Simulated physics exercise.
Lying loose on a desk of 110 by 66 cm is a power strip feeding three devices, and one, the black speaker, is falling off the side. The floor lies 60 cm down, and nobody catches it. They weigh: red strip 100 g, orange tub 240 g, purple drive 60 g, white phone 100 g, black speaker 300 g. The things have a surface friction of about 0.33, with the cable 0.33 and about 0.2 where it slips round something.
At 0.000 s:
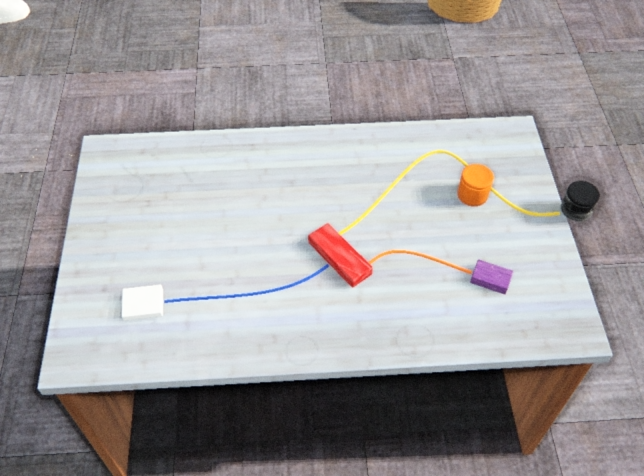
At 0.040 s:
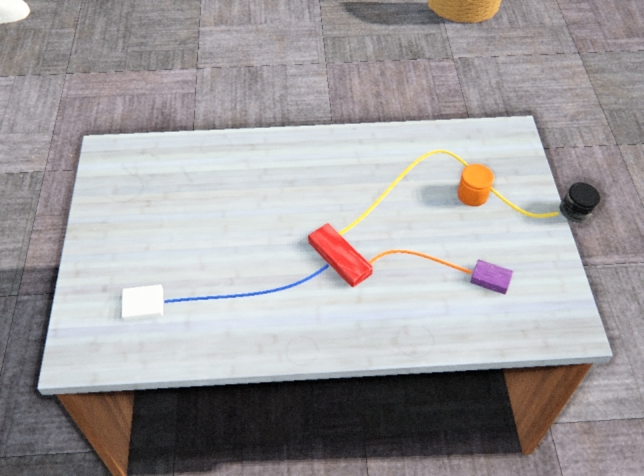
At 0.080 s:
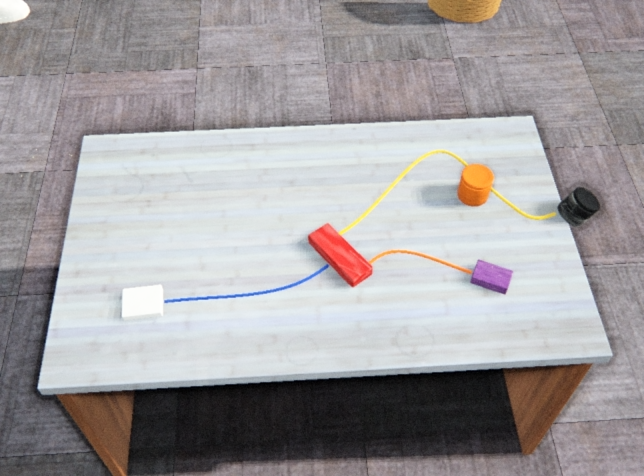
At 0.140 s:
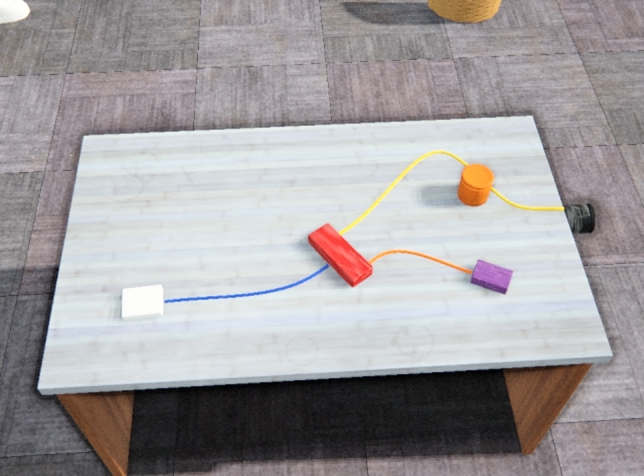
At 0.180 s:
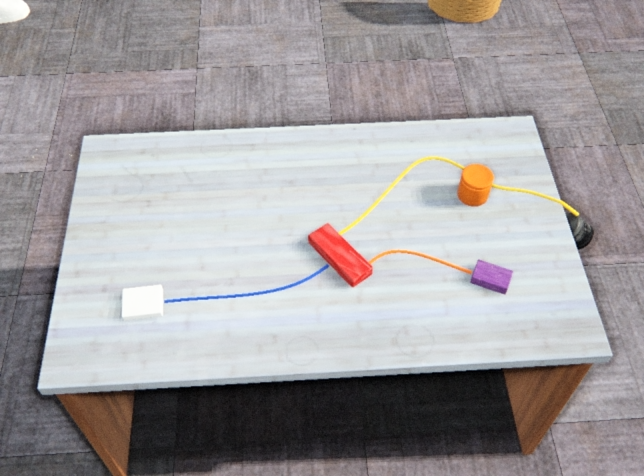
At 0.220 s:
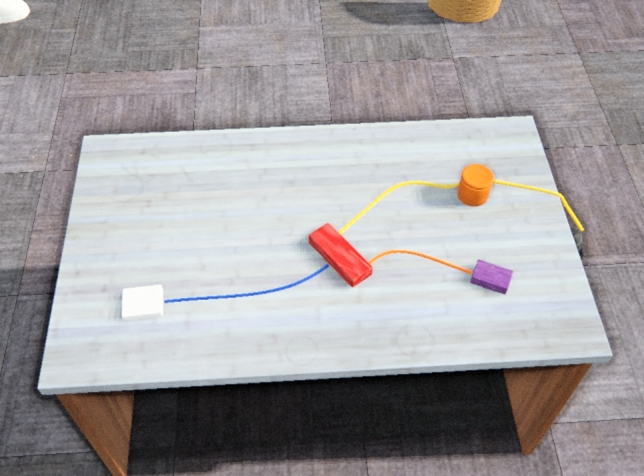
On a pale desk, a black cylindrical device tipping over the right edge and dropping from view, its yellow cable pulling straighter.
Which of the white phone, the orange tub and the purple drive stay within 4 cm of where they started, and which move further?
Outcome: The white phone moves further, the orange tub moves further, the purple drive stays within range.
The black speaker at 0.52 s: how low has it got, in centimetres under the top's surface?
I'd say close to 50 centimetres below.
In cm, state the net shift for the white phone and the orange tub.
Around 66 cm for the first, around 10 cm for the second.
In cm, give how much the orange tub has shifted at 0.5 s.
9 centimetres or so.
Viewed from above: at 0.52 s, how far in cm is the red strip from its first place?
Measured flat, I'd say close to 24 cm.
At 0.5 s, the strip's end of the yellow cable at (446, 201); white phone 23 cm off its start, orange tub 9 cm off its start, purple drive 1 cm off its start.
At 0.8 s, the strip's end of the yellow cable at (537, 209); white phone 55 cm off its start, orange tub 10 cm off its start, purple drive 1 cm off its start.
At 1.1 s, the strip's end of the yellow cable at (543, 208); white phone 66 cm off its start at (433, 201), orange tub 10 cm off its start at (502, 207), purple drive 1 cm off its start at (487, 275).
At 1.4 s, the strip's end of the yellow cable at (543, 208); white phone 66 cm off its start, orange tub 10 cm off its start, purple drive 1 cm off its start.
At 2.6 s, the strip's end of the yellow cable at (543, 208); white phone 66 cm off its start at (433, 201), orange tub 10 cm off its start at (503, 207), purple drive 1 cm off its start at (487, 275), red strip 45 cm off its start at (525, 185).
